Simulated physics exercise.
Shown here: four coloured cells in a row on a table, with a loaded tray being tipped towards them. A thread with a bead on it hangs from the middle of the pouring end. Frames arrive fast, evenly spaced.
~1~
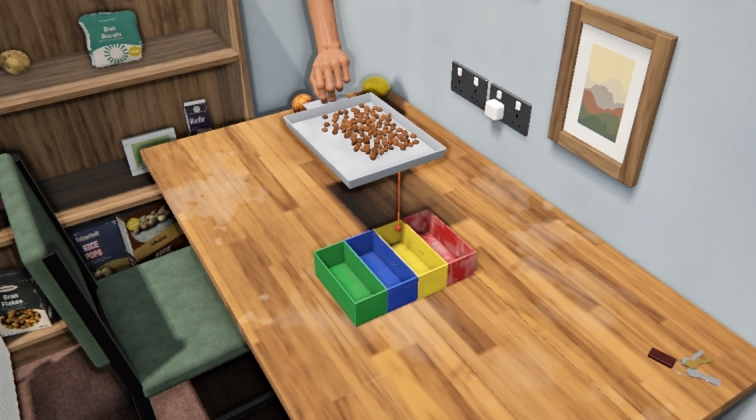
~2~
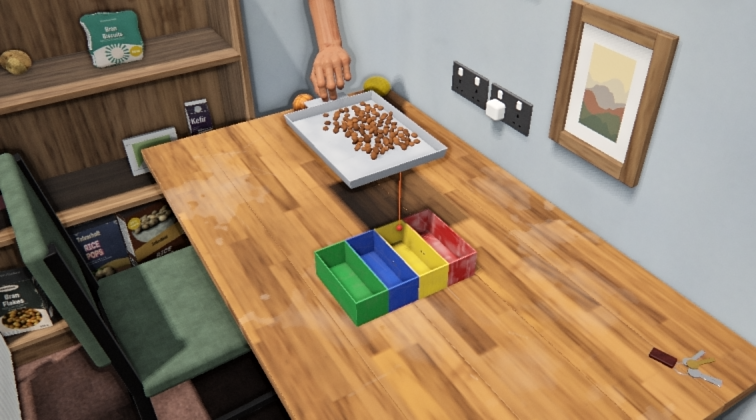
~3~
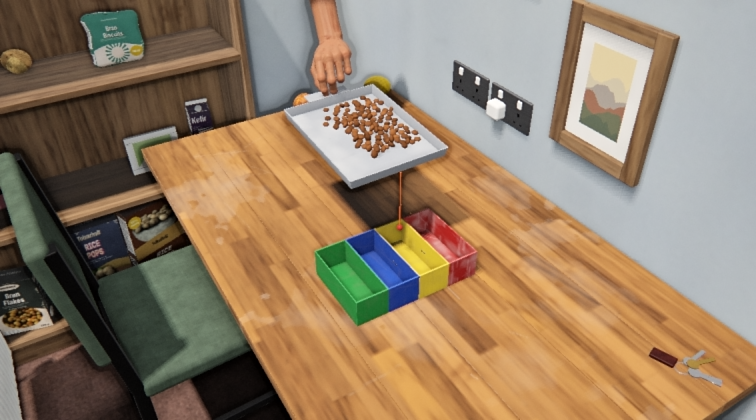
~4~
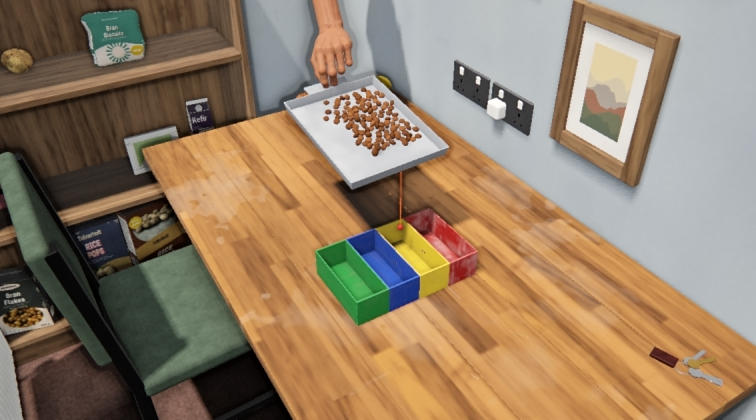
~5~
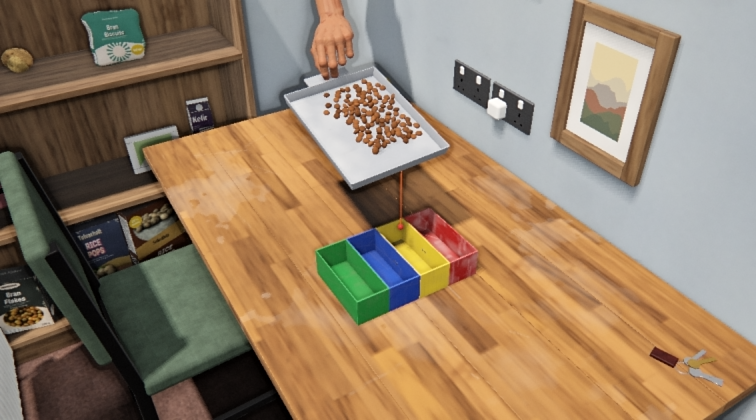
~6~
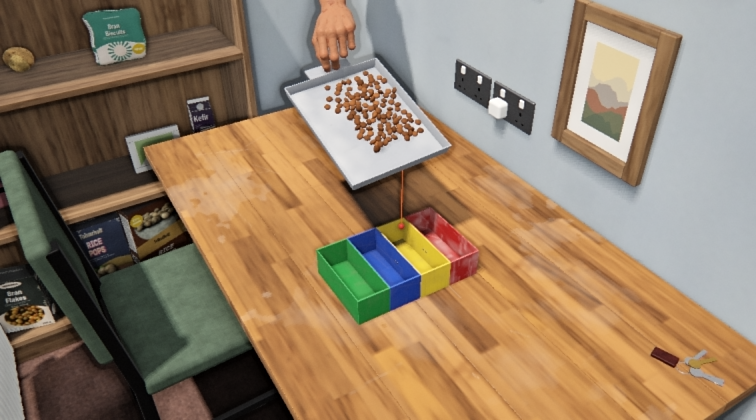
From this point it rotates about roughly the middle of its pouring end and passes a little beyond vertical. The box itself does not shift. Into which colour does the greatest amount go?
The greatest amount goes into blue.
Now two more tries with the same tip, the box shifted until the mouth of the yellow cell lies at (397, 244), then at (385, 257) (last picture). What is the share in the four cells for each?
In order: 100 percent, then 100 percent.
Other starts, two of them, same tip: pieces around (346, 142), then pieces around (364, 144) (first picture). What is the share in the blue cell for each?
In turn 60 and 50 in a hundred.
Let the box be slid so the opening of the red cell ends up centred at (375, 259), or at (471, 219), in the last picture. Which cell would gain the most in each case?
The first try: The red cell. The second: That green cell.
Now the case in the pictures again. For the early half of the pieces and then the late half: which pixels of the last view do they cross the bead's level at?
Starting near (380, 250), moving on to near (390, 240).
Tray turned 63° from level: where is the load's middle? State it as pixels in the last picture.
The load is centred near (385, 170).
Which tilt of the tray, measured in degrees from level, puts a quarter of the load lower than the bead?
It's turned some 75 degrees by then.
Soon, tray tipped steeply; nearly all on the tray; a small part falling or outside the box.
A while on, tray tipped past a quarter turn; about a third on the tray; about a quarter in the blue cell; a small part in the green cell; a small part in the yellow cell; a small part falling or outside the box.
Towards the end, tray tipped past a quarter turn; about half in the blue cell; about a quarter in the yellow cell; about a quarter in the green cell; a stray few in the red cell; a small part falling or outside the box.
Finally, tray tipped past a quarter turn; about half in the blue cell; about a quarter in the yellow cell; about a quarter in the green cell; a stray few in the red cell; a small part outside the box.
